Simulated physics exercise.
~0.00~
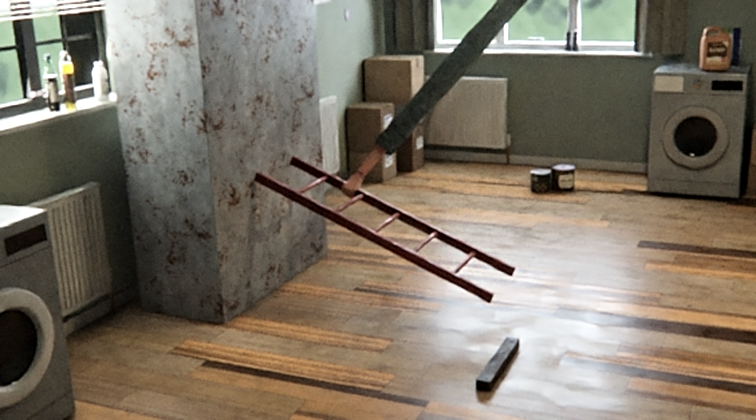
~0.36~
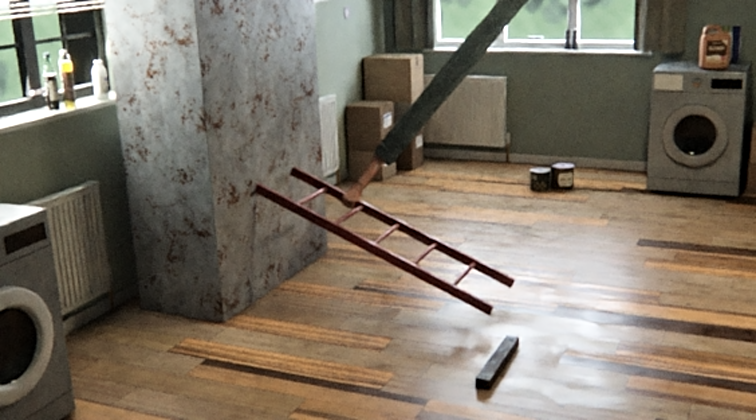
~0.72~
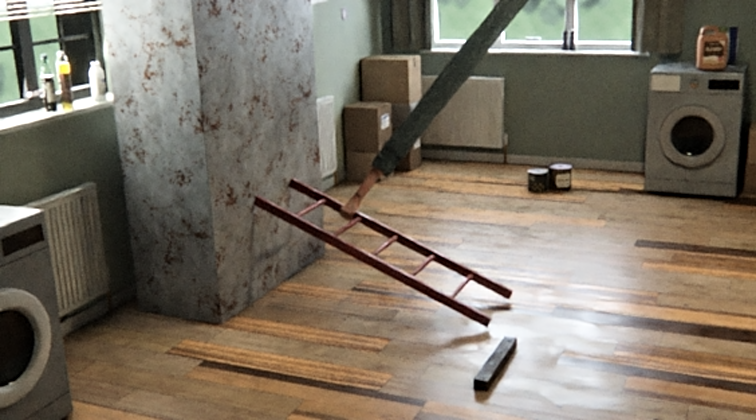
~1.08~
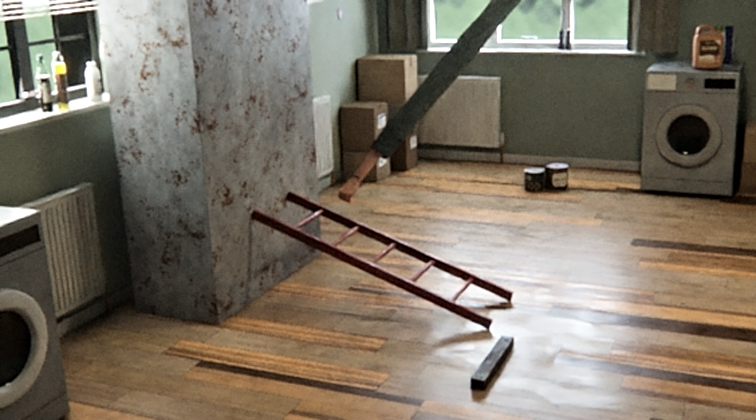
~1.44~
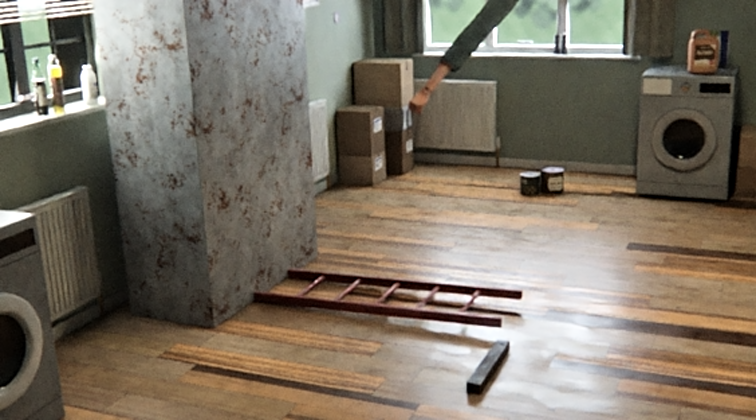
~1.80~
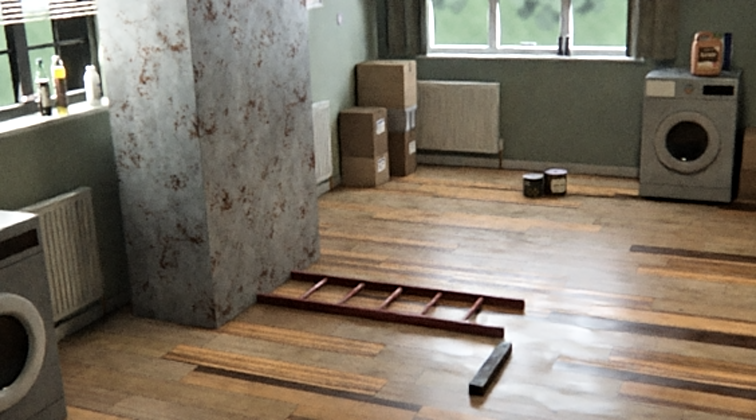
In a room with a wooden floor, a hand lowers a slanted red ladder-like gate and withdraws before it drops flat.
